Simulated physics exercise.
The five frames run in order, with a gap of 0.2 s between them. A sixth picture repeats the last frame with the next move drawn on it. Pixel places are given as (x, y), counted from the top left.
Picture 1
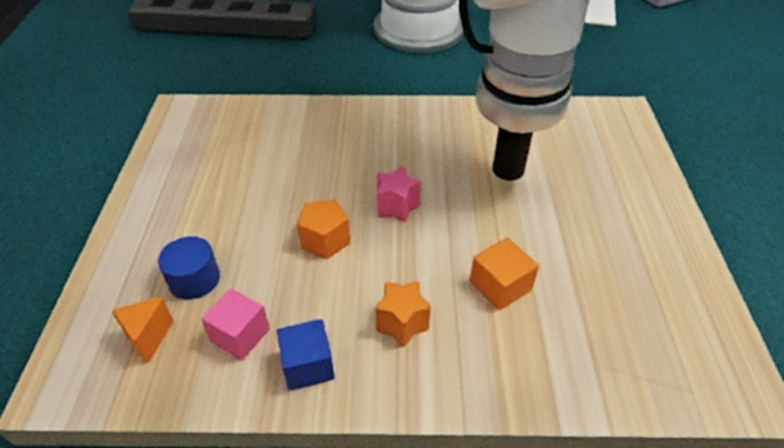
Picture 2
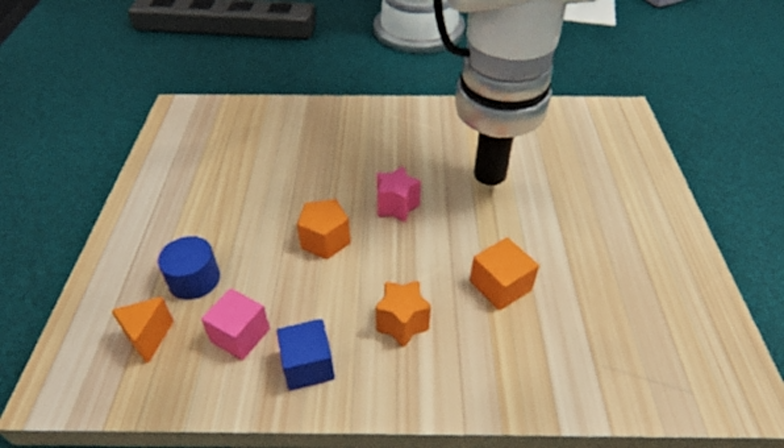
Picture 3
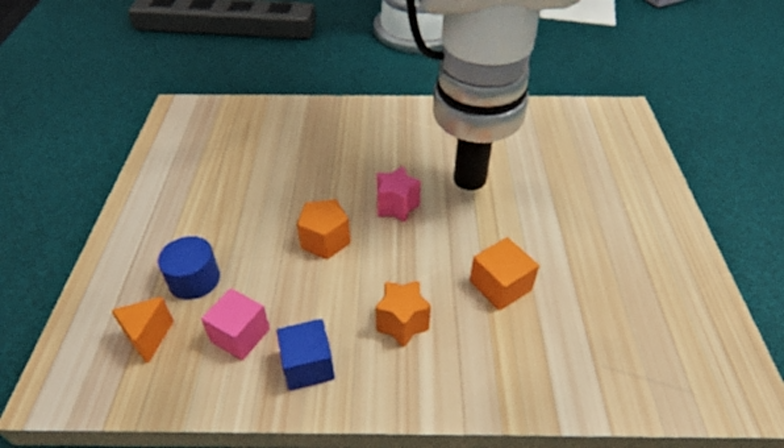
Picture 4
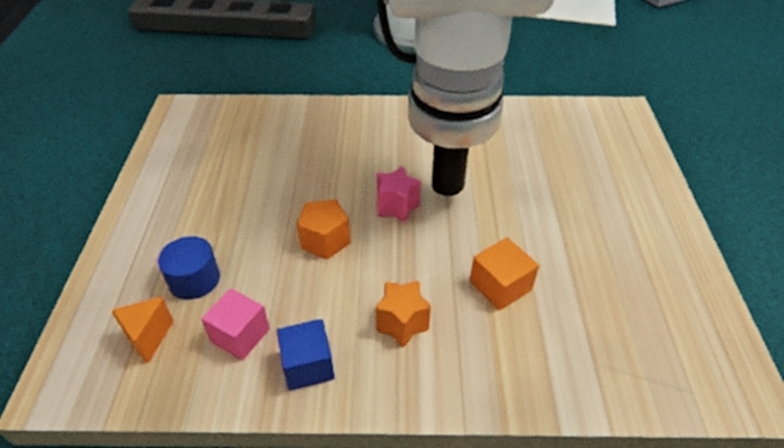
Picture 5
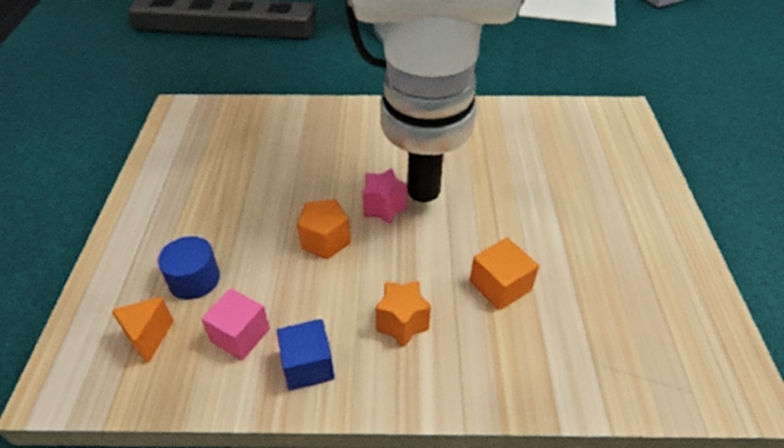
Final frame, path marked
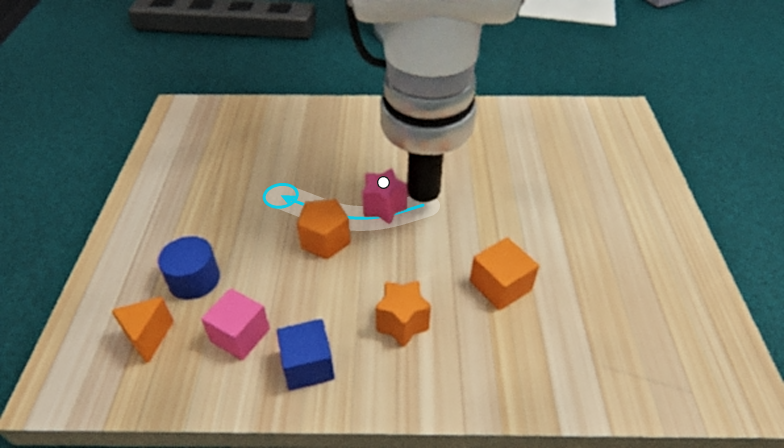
Robot arm with a black stick moving left across a wooden board of coloured blocks, nudging a pink star slightly left.
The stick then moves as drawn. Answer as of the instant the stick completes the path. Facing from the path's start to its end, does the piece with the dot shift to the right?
Yes, it checks out.
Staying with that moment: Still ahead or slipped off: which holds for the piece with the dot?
It is still there in front.
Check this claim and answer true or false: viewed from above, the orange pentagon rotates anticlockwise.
True
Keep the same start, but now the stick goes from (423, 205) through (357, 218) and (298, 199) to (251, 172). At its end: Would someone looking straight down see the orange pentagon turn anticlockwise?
It seems so.
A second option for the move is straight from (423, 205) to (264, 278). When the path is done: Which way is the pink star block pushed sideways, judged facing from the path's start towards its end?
Facing from start to end, it will go to the right.
Drawn move, from (423, 205) by way of (374, 217) and (324, 212) to (281, 196); the dot is on the pink star block.
On the path given first. One third of the way, stick (374, 203); orange pentagon (316, 216), turned 20° anticlockwise; pink star block (342, 185), turned 50° clockwise.
Two thirds of the way, stick (322, 198); orange pentagon (310, 216), turned 40° anticlockwise; pink star block (294, 175), turned 65° clockwise.
At the end, stick (278, 181); orange pentagon (310, 216), turned 40° anticlockwise; pink star block (252, 158), turned 70° clockwise.
